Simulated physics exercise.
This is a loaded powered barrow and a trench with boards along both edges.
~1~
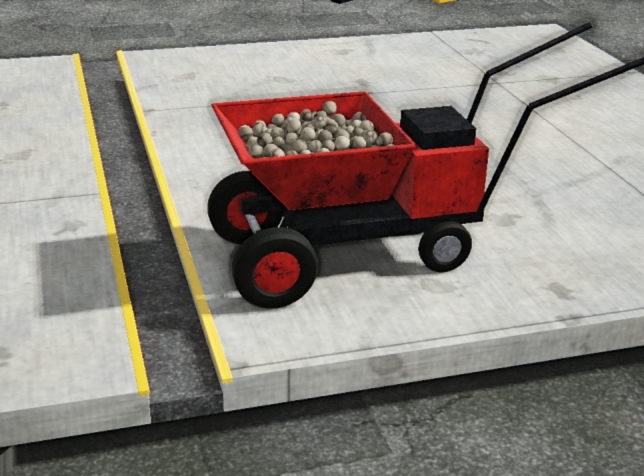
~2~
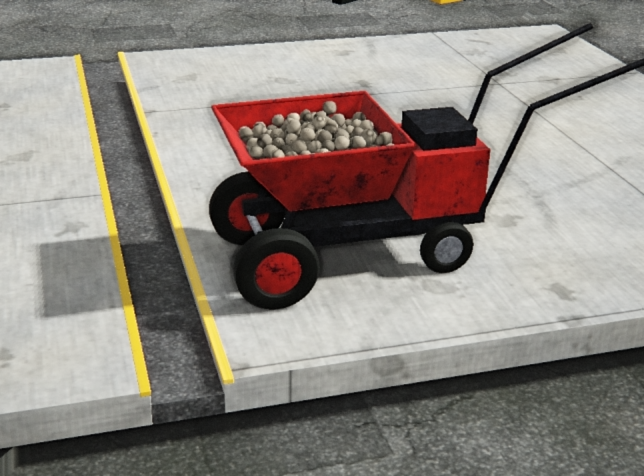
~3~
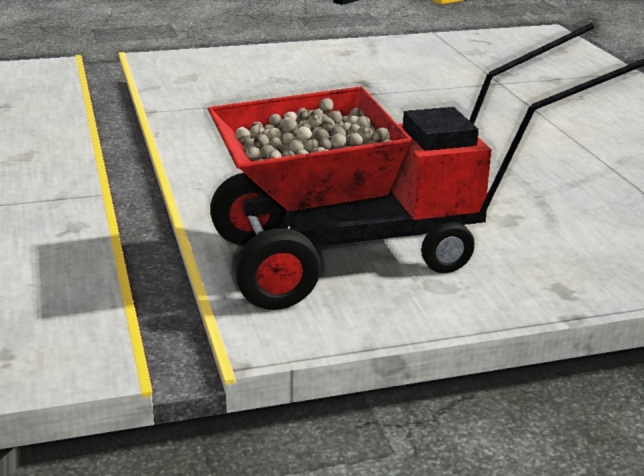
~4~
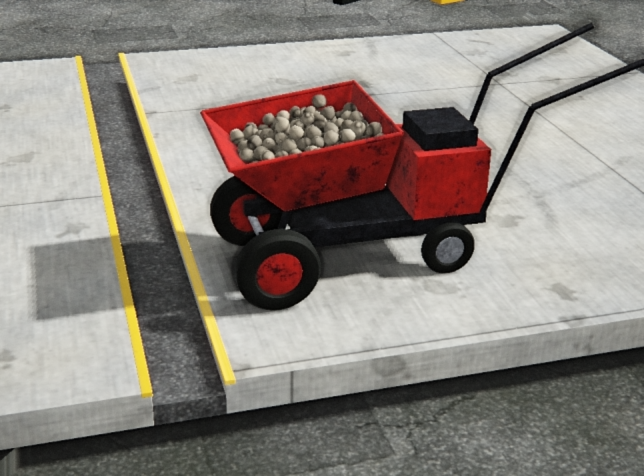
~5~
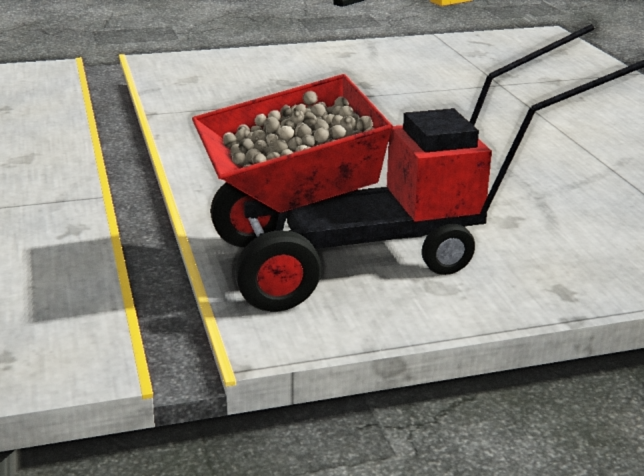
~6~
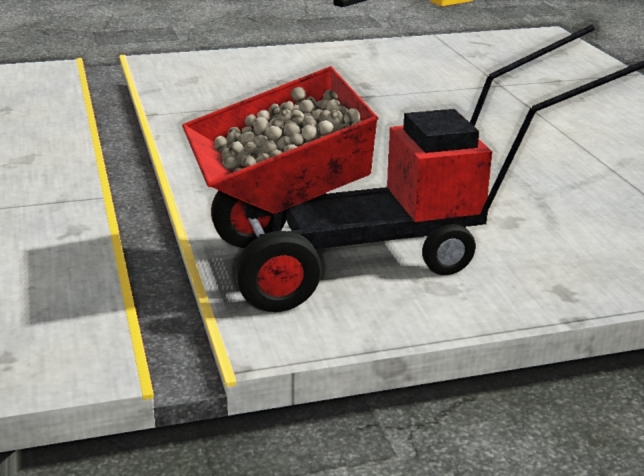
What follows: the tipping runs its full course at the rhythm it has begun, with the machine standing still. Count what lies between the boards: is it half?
It catches under half.
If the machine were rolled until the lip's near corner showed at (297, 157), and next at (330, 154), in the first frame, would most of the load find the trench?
In turn: More than half; more than half.
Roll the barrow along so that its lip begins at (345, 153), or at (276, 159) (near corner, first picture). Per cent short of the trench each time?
The first gives 30 %, the second 0 %.
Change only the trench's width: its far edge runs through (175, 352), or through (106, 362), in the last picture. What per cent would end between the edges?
Roughly 0 per cent, and 50 per cent.
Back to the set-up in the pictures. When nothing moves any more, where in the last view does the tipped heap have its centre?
At about (82, 291).
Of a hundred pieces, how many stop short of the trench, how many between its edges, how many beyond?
About: Short 0, between 15, beyond 80 per cent.
Soon, skip tipped steeply; all in the skip.
A while on, skip tipped right over; about two thirds in the skip; a stray few in or heaped over the trench; about a third beyond it; a stray few falling.
Towards the end, skip tipped right over; a small part in the skip; a small part in or heaped over the trench; most beyond it.
Finally, skip tipped right over; a stray few in the skip; about a quarter in or heaped over the trench; most beyond it.
